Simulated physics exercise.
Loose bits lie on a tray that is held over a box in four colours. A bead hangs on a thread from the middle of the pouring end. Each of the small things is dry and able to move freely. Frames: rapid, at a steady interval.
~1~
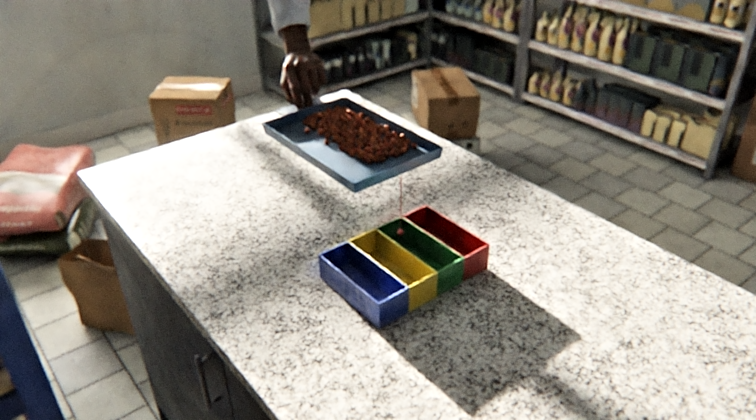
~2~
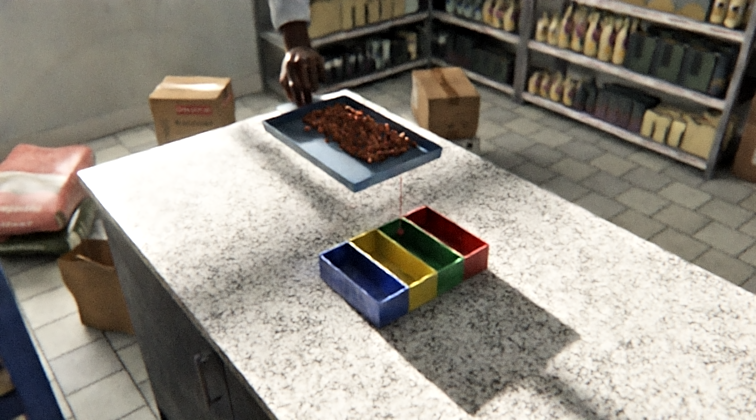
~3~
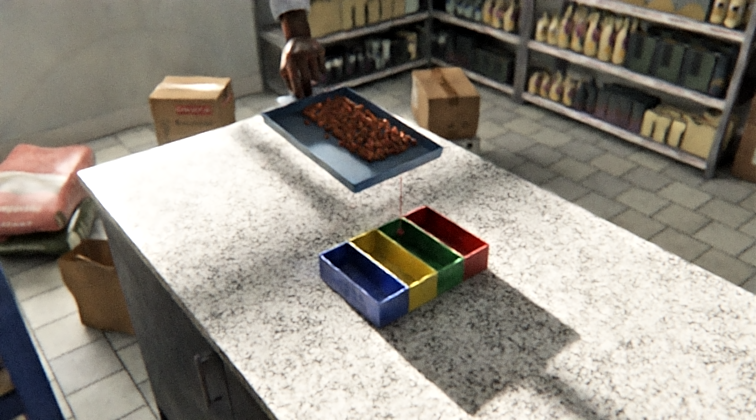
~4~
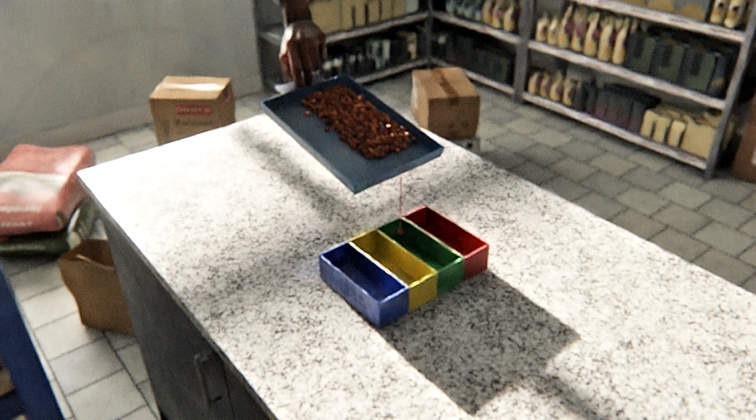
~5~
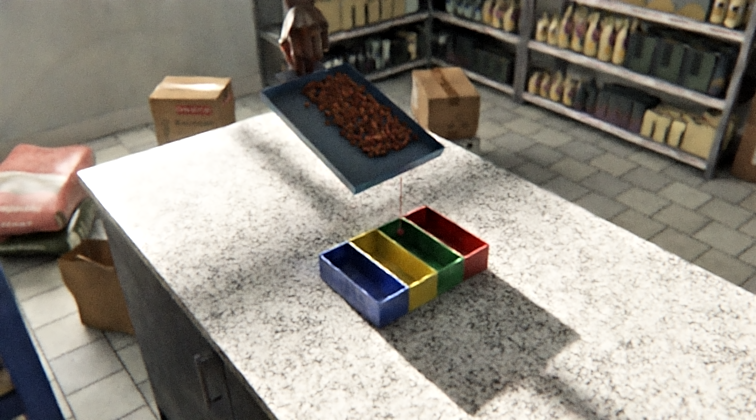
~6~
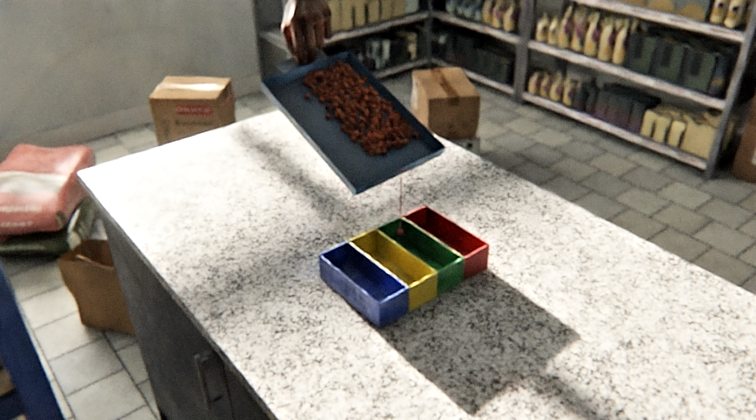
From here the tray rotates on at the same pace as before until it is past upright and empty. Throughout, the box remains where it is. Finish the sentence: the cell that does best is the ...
... Yellow cell.
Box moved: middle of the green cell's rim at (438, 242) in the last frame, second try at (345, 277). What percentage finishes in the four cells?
First case around 90 %, second case around 40 %.
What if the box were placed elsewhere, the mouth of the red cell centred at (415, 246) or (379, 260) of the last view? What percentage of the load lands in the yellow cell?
You'd get 20 in a hundred first and 0 in a hundred after that.
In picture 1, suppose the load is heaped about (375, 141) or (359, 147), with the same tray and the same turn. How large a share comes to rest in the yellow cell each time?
It would be about 40 per cent for the first and about 40 per cent for the second.
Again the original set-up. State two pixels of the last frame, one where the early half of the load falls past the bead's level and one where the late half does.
For the early half I get (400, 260), and for the late half (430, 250).
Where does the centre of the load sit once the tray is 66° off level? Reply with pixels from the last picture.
The centre of the load shows up near (388, 147) in the last view.
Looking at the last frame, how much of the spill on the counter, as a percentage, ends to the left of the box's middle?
It comes out at roughly 0 percent.
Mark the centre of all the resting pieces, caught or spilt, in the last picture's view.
It settles centred around (408, 287).
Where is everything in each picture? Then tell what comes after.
The first frame shows corners of the pouring end near (354, 182) and (441, 147), level; middle of the load near (355, 133), clay pellets; bead on its thread near (401, 232); blue cell near (393, 305); yellow cell near (423, 290); green cell near (450, 275); red cell near (476, 260).
The second frame shows corners of the pouring end near (354, 182) and (441, 147), level; middle of the load near (355, 131).
The third frame shows corners of the pouring end near (355, 183) and (441, 147), tipped barely, lowest at the left corner; middle of the load near (355, 126).
The fourth frame shows corners of the pouring end near (355, 184) and (442, 146), tipped a little, lowest at the left corner; middle of the load near (356, 120).
The fifth frame shows corners of the pouring end near (356, 186) and (443, 146), tipped clearly, lowest at the left corner; middle of the load near (357, 113).
The sixth frame shows corners of the pouring end near (356, 187) and (444, 147), tipped clearly, lowest at the left corner; middle of the load near (358, 106); blue cell near (393, 305); yellow cell near (423, 290); green cell near (450, 275); red cell near (476, 260).
Shortly afterwards, tray tipped steeply; all but a few on the tray; only a few falling or outside the box.
Next, tray tipped past a quarter turn; the bulk on the tray; only a few in the blue cell; only a few in the yellow cell; only a few in the green cell; only a few falling or outside the box.
Some moments later, tray tipped past a quarter turn; near a third in the yellow cell; near a quarter in the blue cell; near a quarter in the green cell; only a few in the red cell; a little falling or outside the box.
In the end, tray tipped past a quarter turn; near a third in the yellow cell; near a quarter in the blue cell; near a quarter in the green cell; only a few in the red cell; a little outside the box.
